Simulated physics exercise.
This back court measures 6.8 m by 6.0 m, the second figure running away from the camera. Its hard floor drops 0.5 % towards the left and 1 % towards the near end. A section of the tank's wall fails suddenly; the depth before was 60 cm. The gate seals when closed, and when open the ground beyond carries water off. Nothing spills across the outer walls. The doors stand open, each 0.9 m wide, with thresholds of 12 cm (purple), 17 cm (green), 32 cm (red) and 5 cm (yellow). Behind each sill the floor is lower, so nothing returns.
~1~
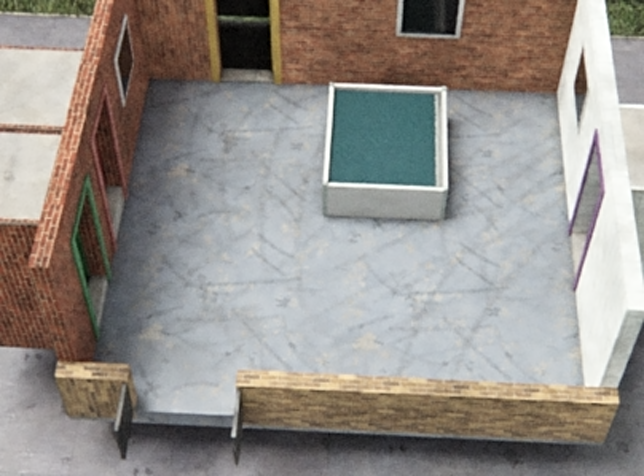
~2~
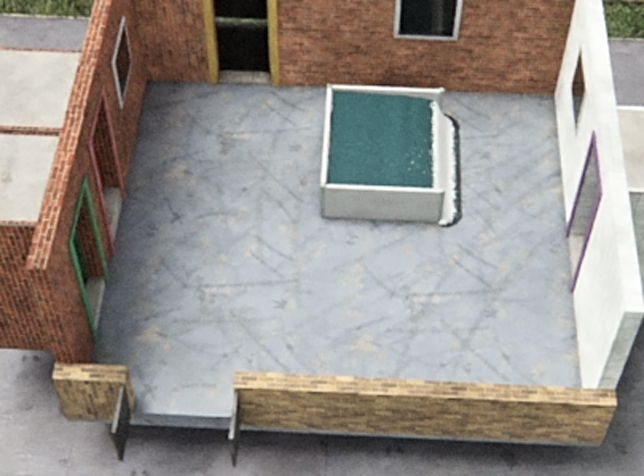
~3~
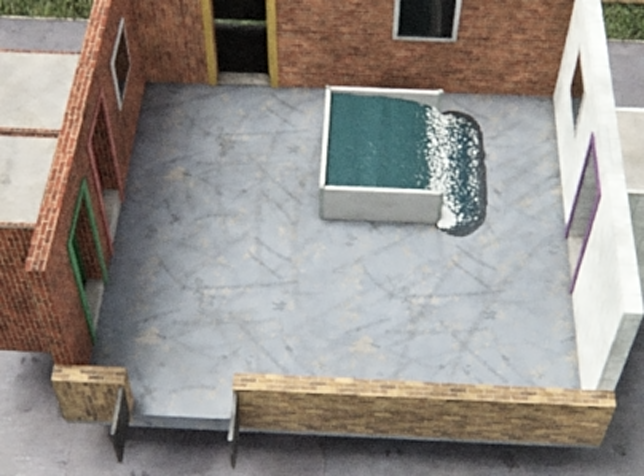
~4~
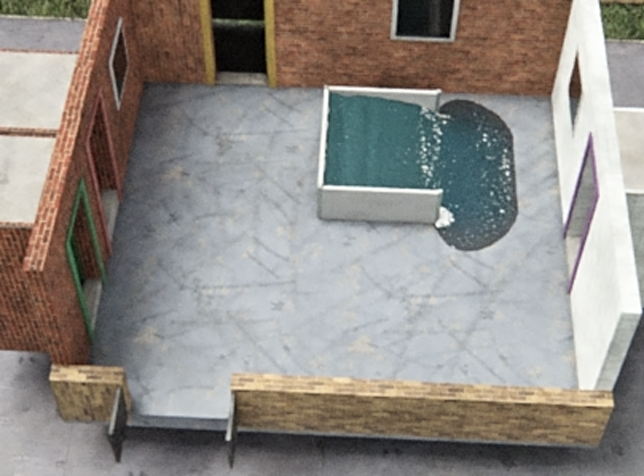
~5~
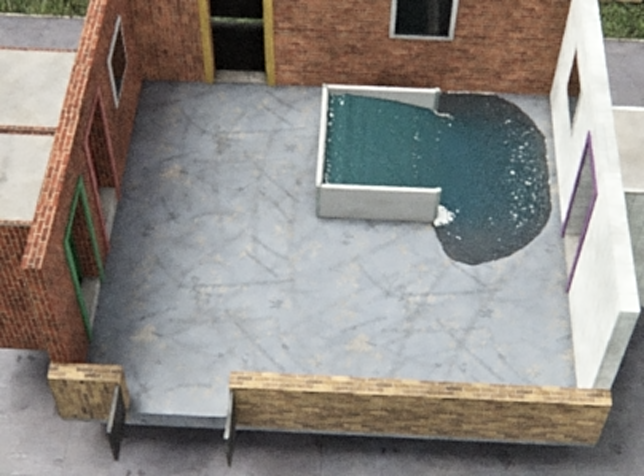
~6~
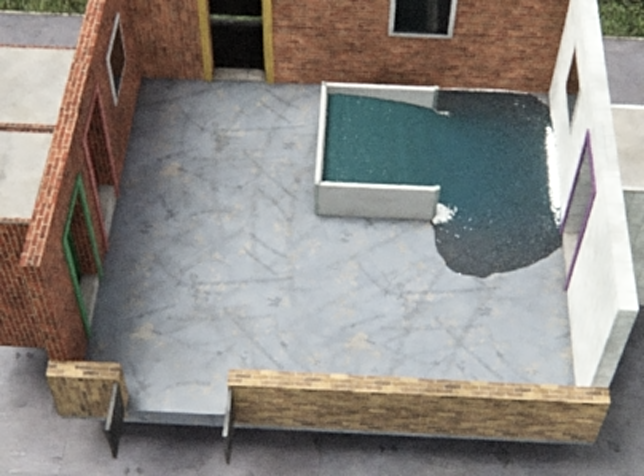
Water pours from the tank's open right side and spreads across the floor to the white wall.
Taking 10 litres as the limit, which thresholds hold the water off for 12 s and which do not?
The water let in: At the purple door it passes the limit; at the green door it does not reach the limit; at the red door it stays under the limit; at the yellow door it keeps below the limit.
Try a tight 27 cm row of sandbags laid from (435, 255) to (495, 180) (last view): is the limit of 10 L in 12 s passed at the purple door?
Against that limit: Purple under.
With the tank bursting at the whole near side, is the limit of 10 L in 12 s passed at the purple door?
Against that limit: Purple under.
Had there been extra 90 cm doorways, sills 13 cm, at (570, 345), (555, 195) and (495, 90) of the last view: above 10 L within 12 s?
In that order: Not over, above, past it.
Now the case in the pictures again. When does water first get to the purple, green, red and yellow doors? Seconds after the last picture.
Purple 0.1 s, green 5.0 s, red 5.0 s, yellow 2.8 s.
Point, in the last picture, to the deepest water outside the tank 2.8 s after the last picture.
Around (560, 414).
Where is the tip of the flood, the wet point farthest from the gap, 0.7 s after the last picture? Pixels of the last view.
Near (565, 325).
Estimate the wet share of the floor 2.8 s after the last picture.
About 40 per cent.
Then, 0.7 s after the last picture water covers 20 % of the floor and is deepest (40 cm) near (552, 179); purple door 20 cm at the sill, 3 L in, green door not reached, red door not reached, yellow door not reached.
Then, 1.5 s after the last picture water covers 25 % of the floor and is deepest (35 cm) near (546, 103); purple door 19 cm at the sill, 23 L in, green door not reached, red door not reached, yellow door not reached.
Then, 2.8 s after the last picture water covers 40 % of the floor and is deepest (24 cm) near (560, 414); purple door 12 cm at the sill, 37 L in, green door not reached, red door not reached, yellow door not reached.
Then, 6.3 s after the last picture water covers 80 % of the floor and is deepest (14 cm) near (79, 391); purple door 5 cm at the sill, 39 L in, green door 12 cm at the sill, 0 L in, red door 4 cm at the sill, 0 L in, yellow door 3 cm at the sill, 1 L in.
Then, 11.3 s after the last picture water covers 95 % of the floor and is deepest (10 cm) near (79, 391); purple door 4 cm at the sill, 39 L in, green door 8 cm at the sill, 0 L in, red door 7 cm at the sill, 0 L in, yellow door 1 cm at the sill, 1 L in.
